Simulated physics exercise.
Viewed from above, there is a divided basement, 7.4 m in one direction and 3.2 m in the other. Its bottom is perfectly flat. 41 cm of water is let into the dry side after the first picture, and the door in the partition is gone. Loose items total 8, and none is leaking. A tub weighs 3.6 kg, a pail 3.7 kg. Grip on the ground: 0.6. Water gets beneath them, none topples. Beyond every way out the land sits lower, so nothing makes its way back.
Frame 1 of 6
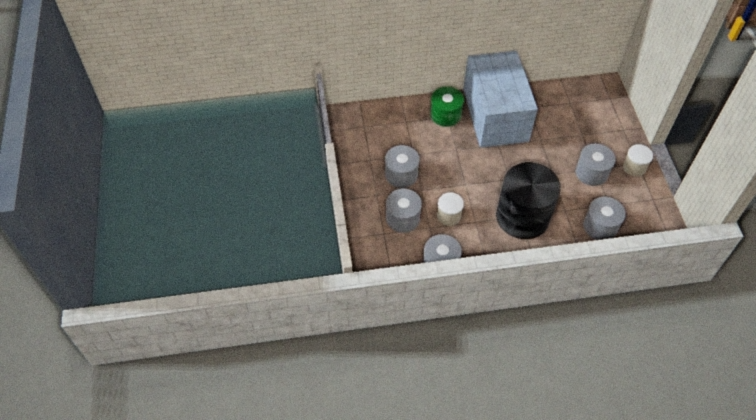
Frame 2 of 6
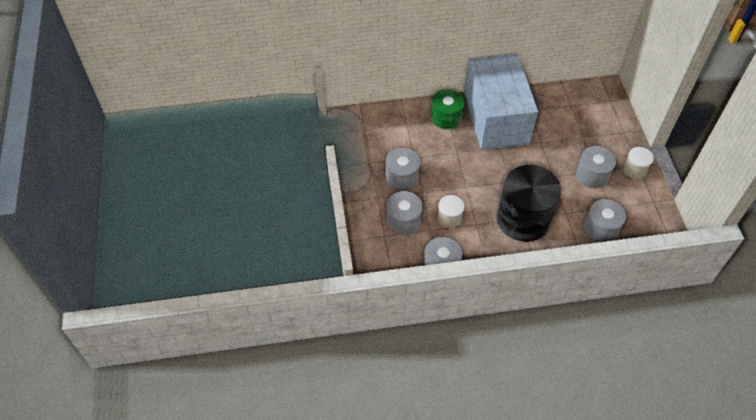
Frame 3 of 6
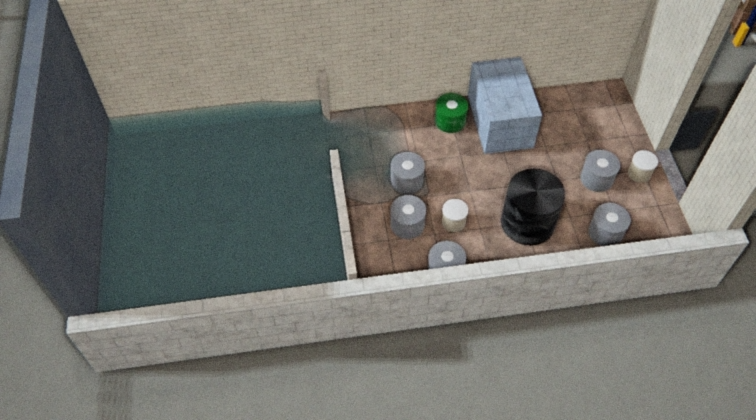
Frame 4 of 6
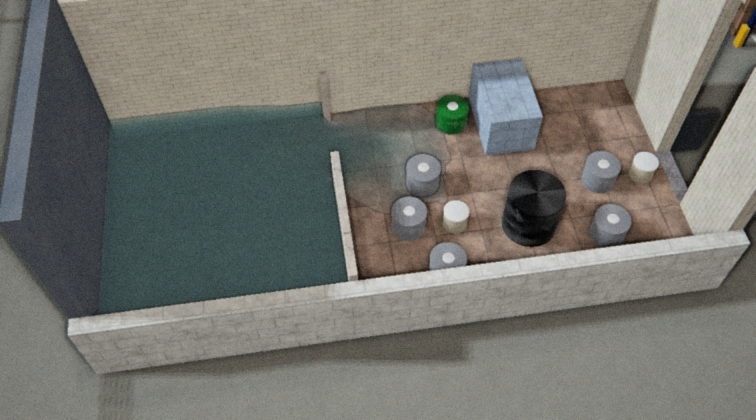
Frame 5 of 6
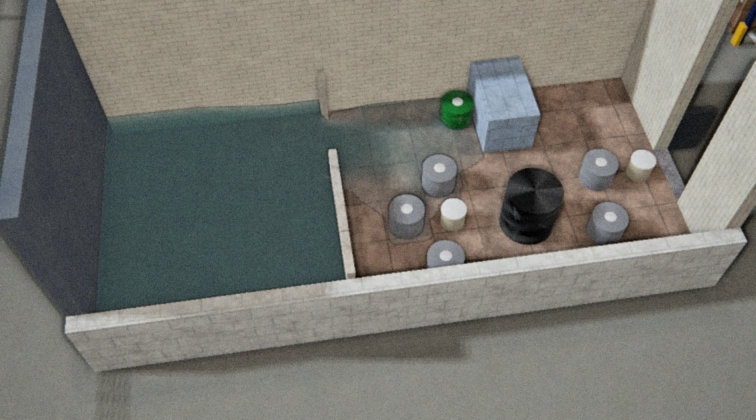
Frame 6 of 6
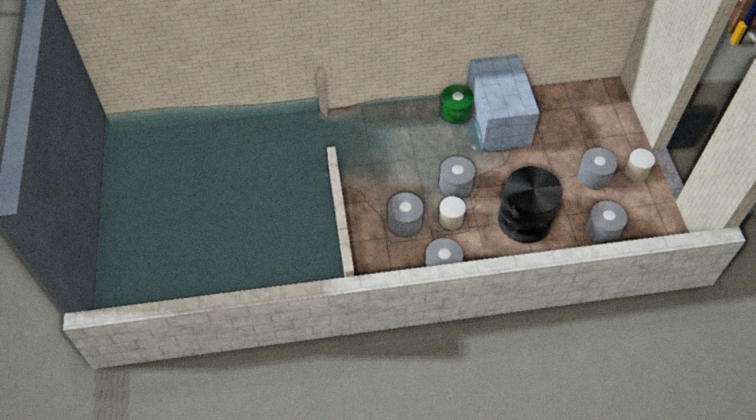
Dark water spread from the flooded left room through a gap in the partition onto the brown tiled floor, then a grey tub slid to the right and the green one shifted slightly.
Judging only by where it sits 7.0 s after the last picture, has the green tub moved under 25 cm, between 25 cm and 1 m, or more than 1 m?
It has moved more than 1 m.
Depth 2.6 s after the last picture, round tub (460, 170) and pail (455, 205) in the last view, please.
Roughly 4 and 3 cm.
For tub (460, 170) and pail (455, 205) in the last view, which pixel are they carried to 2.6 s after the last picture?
First one near (620, 90), second near (400, 241).
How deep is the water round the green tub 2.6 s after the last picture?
Somewhere close to 8 cm.
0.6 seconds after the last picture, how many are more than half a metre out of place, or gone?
Result: 1.
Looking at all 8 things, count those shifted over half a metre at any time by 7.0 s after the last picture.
8.
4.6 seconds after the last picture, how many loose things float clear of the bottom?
Total: 6.
Then, 0.6 s after the last picture the green tub is near (455, 92), 0.1 m from its start, afloat; 0 of 8 are out; 2 afloat.
Then, 2.6 s after the last picture the green tub is near (544, 147), 1.5 m from its start, afloat; 0 of 8 are out; 4 afloat.
Then, 4.6 s after the last picture the green tub is near (577, 102), 1.8 m from its start, afloat; 2 of 8 are out; 6 afloat.
Then, 7.0 s after the last picture the green tub is near (597, 125), 2.0 m from its start, afloat; 3 of 8 are out; 5 afloat.
